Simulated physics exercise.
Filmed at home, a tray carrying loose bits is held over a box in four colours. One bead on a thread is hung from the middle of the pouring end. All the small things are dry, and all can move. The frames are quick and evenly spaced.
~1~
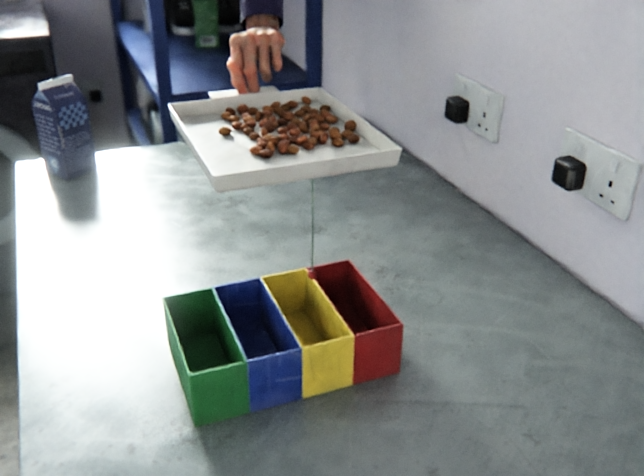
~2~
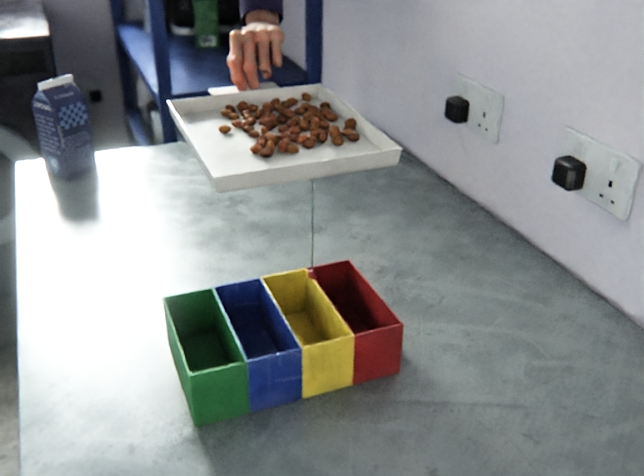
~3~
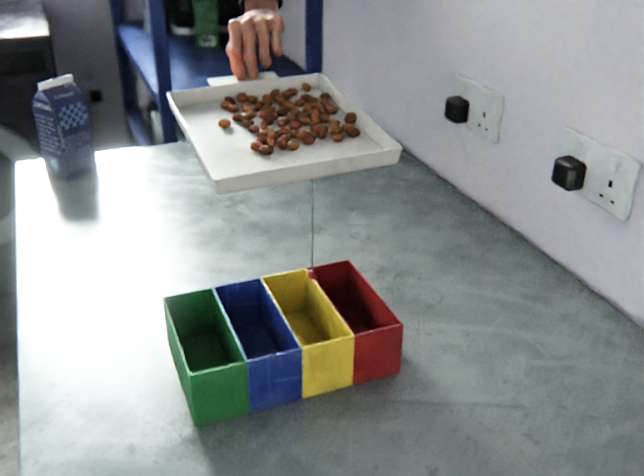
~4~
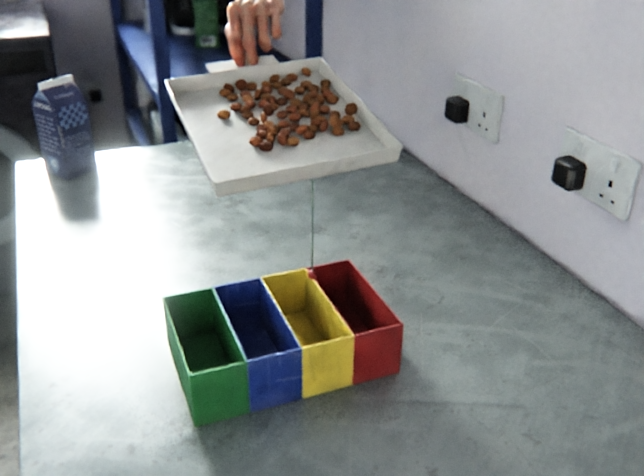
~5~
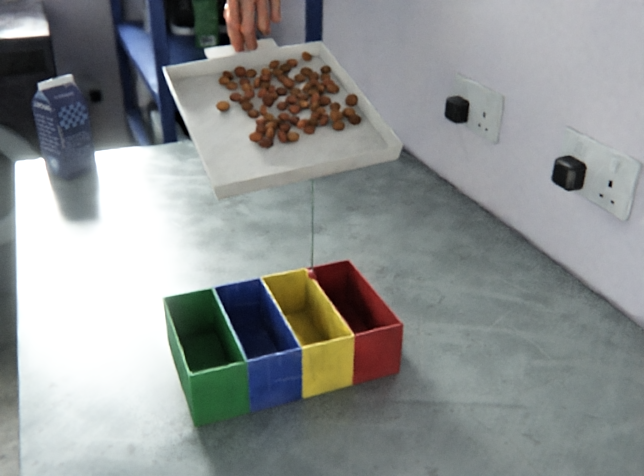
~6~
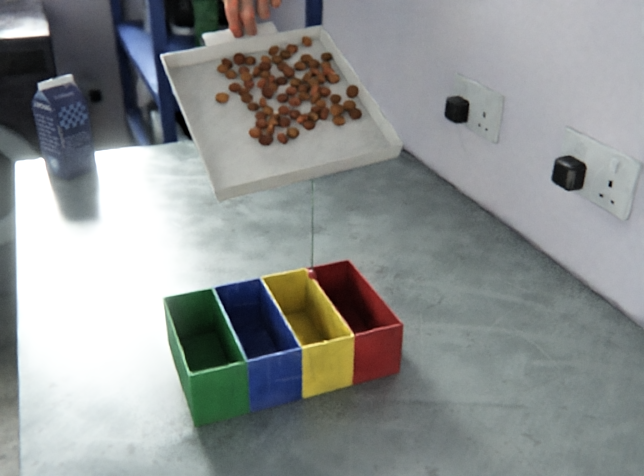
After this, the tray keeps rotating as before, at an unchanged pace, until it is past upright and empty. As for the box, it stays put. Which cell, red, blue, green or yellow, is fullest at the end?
The blue cell is fullest at the end.
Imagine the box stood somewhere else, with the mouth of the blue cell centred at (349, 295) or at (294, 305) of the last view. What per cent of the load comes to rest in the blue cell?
First 0 per cent, second 30 per cent.
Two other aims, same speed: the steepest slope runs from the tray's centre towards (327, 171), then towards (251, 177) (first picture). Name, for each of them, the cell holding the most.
Red, then the blue cell.
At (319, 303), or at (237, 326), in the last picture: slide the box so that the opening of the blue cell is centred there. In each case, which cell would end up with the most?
The green cell; that blue cell.
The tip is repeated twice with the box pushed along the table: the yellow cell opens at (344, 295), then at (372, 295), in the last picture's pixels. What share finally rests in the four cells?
Roughly 90 %, then roughly 60 %.
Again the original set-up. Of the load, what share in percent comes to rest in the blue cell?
Roughly 50 %.
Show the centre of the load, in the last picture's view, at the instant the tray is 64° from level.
In the last view, the load is centred close to (275, 166).
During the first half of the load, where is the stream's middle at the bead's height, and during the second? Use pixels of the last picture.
The leading part at (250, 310), the rest of it at (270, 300).
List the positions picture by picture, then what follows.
Corners of the pouring end near (216, 174) and (398, 148), level; middle of the load near (292, 127), bits of dog kibble; bead on its thread near (312, 275); green cell near (220, 389); blue cell near (275, 375); yellow cell near (328, 362); red cell near (377, 349), in the first frame.
Corners of the pouring end near (216, 175) and (398, 147), level; middle of the load near (292, 125), in the second frame.
Corners of the pouring end near (216, 177) and (398, 146), tipped barely, lowest at the left corner; middle of the load near (292, 119), in the third frame.
Corners of the pouring end near (216, 181) and (399, 145), tipped a little, lowest at the left corner; middle of the load near (292, 109), in the fourth frame.
Corners of the pouring end near (217, 184) and (399, 144), tipped clearly, lowest at the left corner; middle of the load near (292, 100), in the fifth frame.
Corners of the pouring end near (217, 187) and (400, 143), tipped clearly, lowest at the left corner; middle of the load near (291, 91); green cell near (220, 389); blue cell near (275, 375); yellow cell near (328, 362); red cell near (377, 349), in the sixth frame.
Shortly afterwards, tray tipped steeply; all but a few on the tray; only a few falling or outside the box.
Next, tray tipped past a quarter turn; near half on the tray; near a quarter in the blue cell; a little in the green cell; a little in the yellow cell; only a few in the red cell; a little falling or outside the box.
Some moments later, tray tipped past a quarter turn; near half in the blue cell; near a quarter in the yellow cell; a little in the green cell; a little in the red cell; only a few falling or outside the box.
In the end, tray tipped past a quarter turn; near half in the blue cell; near a quarter in the yellow cell; a little in the green cell; a little in the red cell; only a few outside the box.
